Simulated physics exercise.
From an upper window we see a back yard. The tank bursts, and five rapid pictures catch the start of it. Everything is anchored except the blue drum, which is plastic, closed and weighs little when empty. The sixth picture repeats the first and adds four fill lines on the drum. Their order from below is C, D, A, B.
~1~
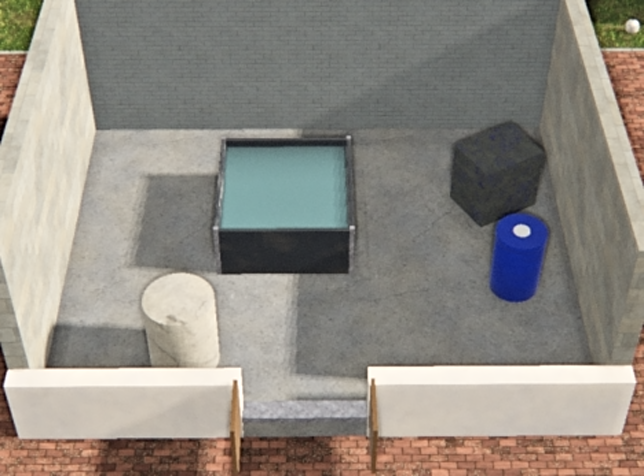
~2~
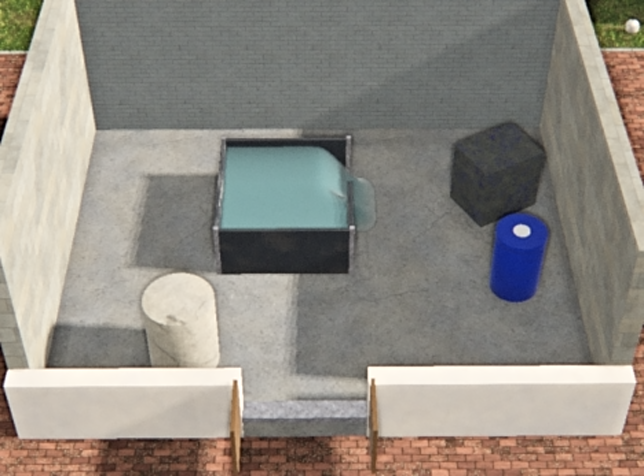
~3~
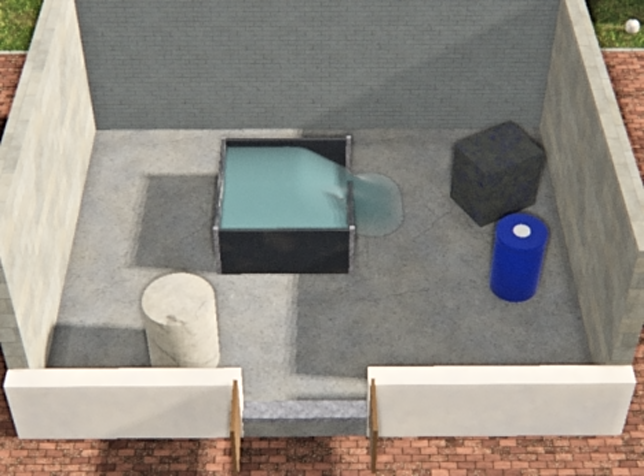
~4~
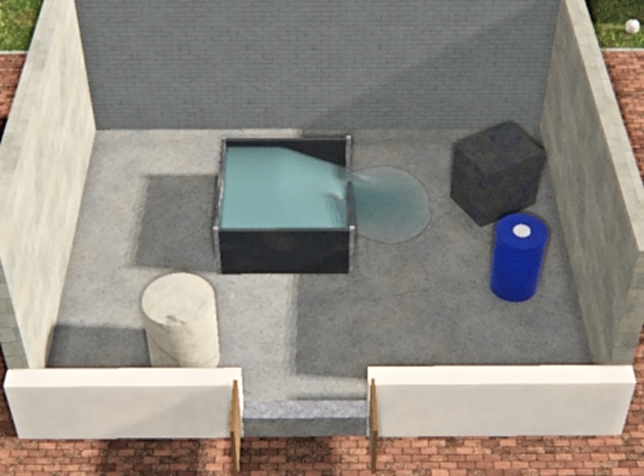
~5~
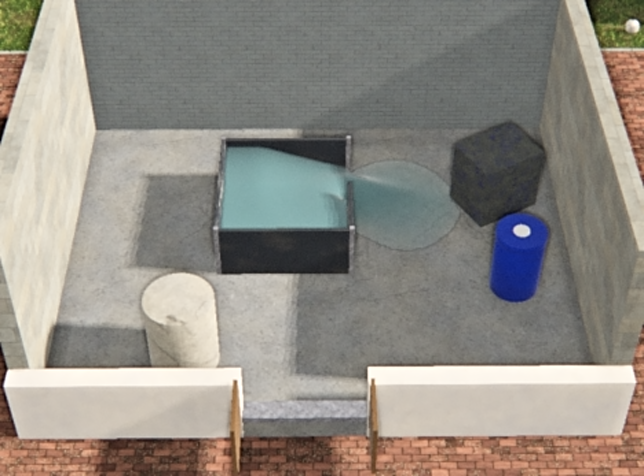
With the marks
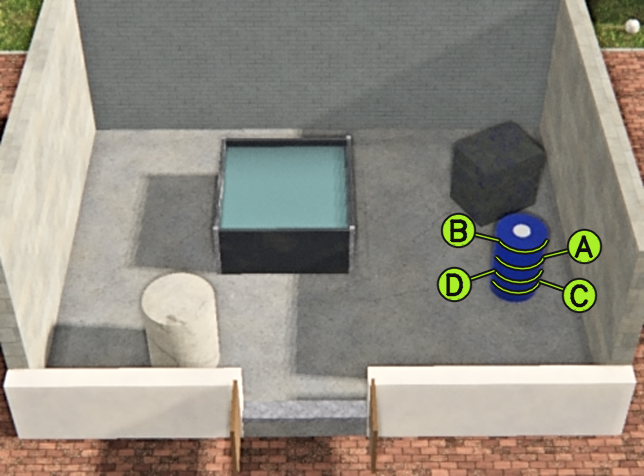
In a walled back yard, water pours from a tank's right side and spreads rightward.
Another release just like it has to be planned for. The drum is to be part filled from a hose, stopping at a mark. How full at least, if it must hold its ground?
D will do.
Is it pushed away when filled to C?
Yes, it does.
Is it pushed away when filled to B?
No, not at all.
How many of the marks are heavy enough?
Three of the four.
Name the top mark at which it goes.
Here it is mark C.
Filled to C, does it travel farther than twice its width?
No.
On the marked copy, A at (522, 268); B at (525, 252); C at (518, 293); D at (520, 282); from the bottom up C, D, A, B.
For mark A, it does not move.
For mark B, it does not move.
For mark C, it is pushed about half its own width away.
For mark D, it does not move.
